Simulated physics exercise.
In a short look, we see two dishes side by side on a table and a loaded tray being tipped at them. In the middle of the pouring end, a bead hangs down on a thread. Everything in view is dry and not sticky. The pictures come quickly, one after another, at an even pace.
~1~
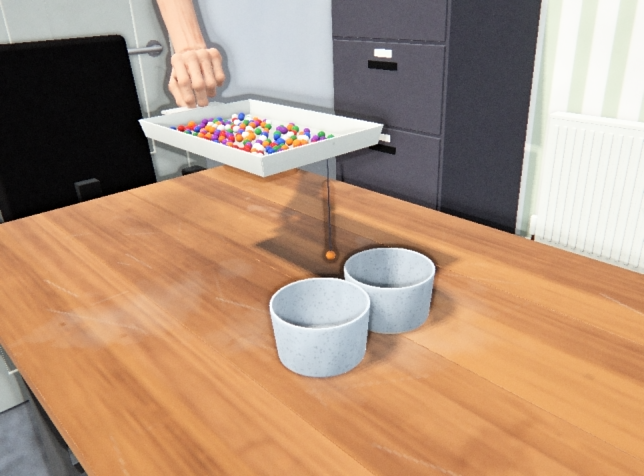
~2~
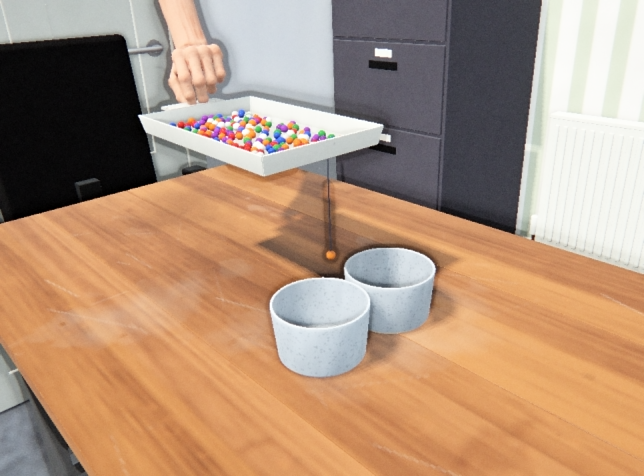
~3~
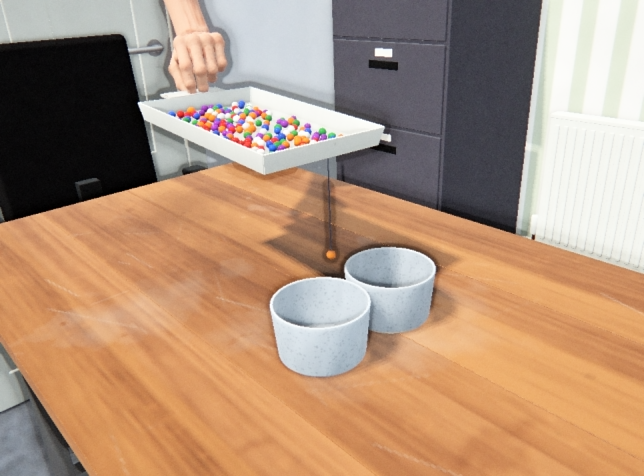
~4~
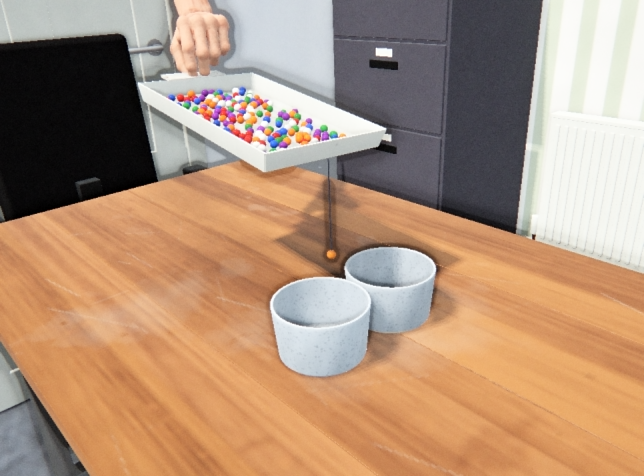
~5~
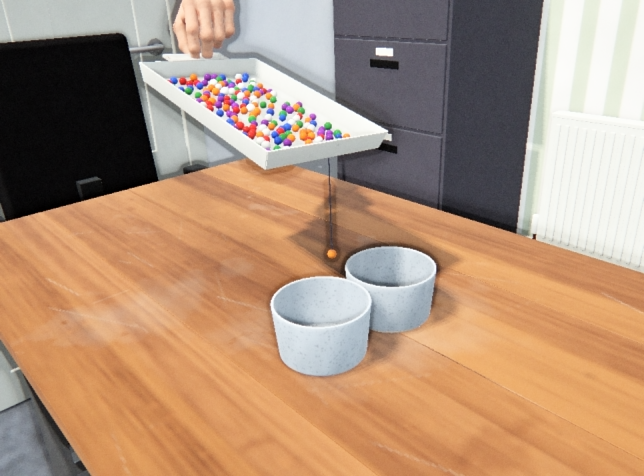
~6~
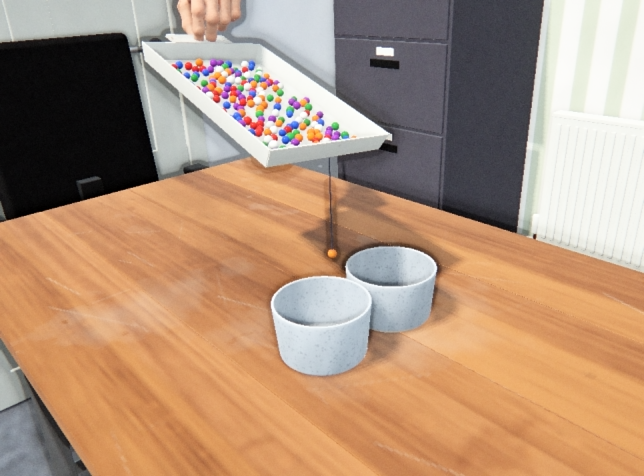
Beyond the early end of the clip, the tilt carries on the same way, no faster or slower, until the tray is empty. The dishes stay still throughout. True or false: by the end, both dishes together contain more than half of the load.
True.
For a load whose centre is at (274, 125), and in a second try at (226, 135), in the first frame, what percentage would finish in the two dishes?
In order, 80 per cent then 70 per cent.
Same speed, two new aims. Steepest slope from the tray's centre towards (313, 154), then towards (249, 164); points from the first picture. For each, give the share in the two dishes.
Somewhere close to 90 % the first time, 50 % the second.
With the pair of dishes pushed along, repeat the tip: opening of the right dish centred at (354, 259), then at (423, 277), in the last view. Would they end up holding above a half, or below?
Catch, run one: Below the halfway mark; run two: Below the halfway mark.
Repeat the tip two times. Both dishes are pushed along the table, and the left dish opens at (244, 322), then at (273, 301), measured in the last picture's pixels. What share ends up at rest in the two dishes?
0 and 20 in a hundred.
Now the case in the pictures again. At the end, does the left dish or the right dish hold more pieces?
Winner: The right side.
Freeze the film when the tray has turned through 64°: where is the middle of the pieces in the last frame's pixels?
Roughly at (354, 139).
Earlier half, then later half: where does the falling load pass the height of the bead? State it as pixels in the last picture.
Around (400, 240) first; around (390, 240) second.
Soon after the last picture, tray tipped steeply; most on the tray; a stray few in the right dish; a stray few outside both; about a quarter in the air.
A little later, tray tipped past a quarter turn; about a quarter on the tray; a stray few in the left dish; about half in the right dish; about a quarter outside both; about a quarter in the air.
Later still, tray tipped past a quarter turn; a stray few in the left dish; about two thirds in the right dish; about a quarter outside both.
By the end, tray tipped past a quarter turn; a stray few in the left dish; about two thirds in the right dish; about a quarter outside both.
